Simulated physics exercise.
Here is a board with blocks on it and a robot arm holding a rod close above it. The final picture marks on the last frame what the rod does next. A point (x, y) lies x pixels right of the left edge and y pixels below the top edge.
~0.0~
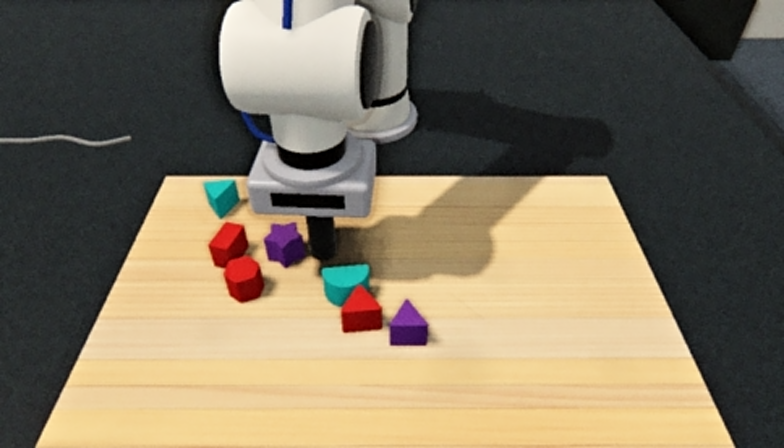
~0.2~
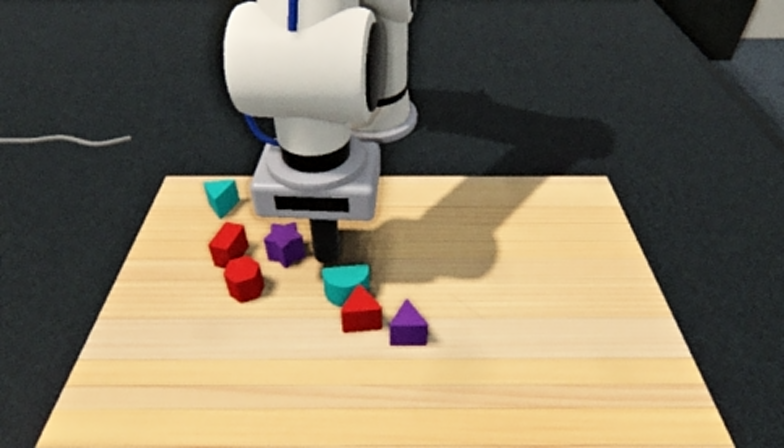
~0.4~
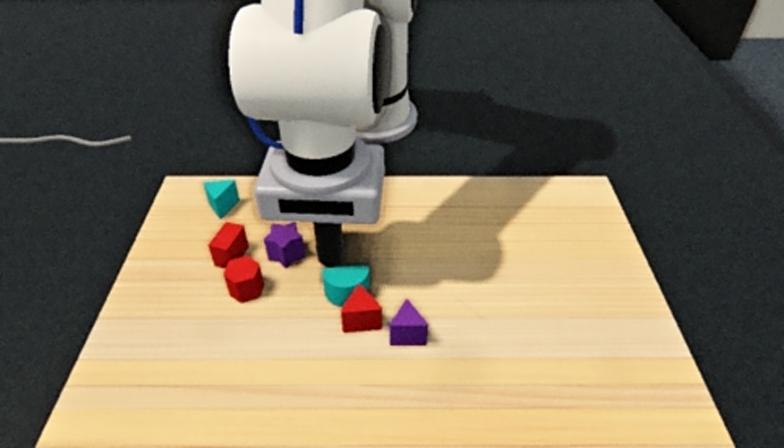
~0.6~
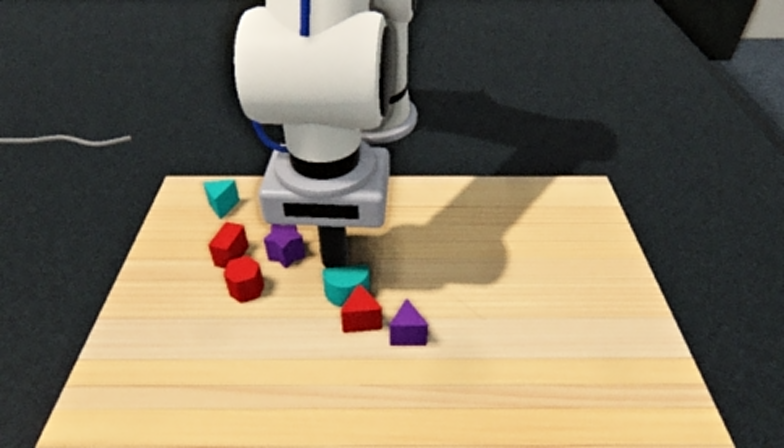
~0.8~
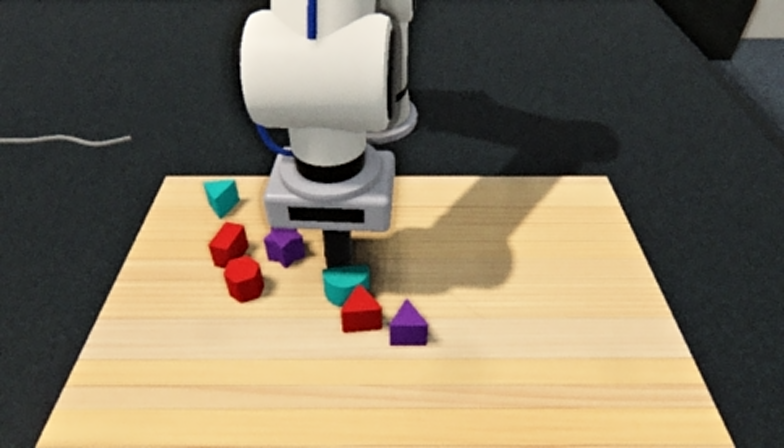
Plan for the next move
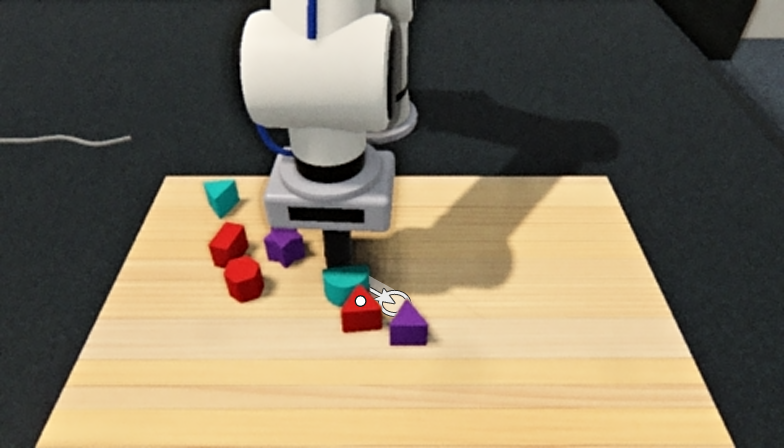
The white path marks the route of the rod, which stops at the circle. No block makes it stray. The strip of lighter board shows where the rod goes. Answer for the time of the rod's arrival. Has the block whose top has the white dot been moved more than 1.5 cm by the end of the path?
Final answer: Yes.
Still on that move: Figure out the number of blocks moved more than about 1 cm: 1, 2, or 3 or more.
I'd put the number at two.
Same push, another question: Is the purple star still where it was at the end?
It seems so.
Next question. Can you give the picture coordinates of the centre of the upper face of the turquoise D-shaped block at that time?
I'd say the turquoise D-shaped block ends with its top centre at (360, 289).
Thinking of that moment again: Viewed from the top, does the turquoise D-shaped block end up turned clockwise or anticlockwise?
Its spin: Clockwise.
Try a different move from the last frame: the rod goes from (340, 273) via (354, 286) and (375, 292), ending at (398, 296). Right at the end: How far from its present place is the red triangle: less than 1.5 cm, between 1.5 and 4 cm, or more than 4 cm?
It shifts 1.5 to 4 cm.
Drawn move, from (340, 273) directly to (395, 303); the dot is on the red triangle.
The first path, step by step. Halfway along, rod at (367, 280); turquoise D-shaped block at (358, 286), turned 30° clockwise; red triangle at (362, 316).
At the end, rod at (395, 296); purple star still; turquoise D-shaped block at (360, 289), turned 40° clockwise; red triangle at (362, 320); purple triangle still.
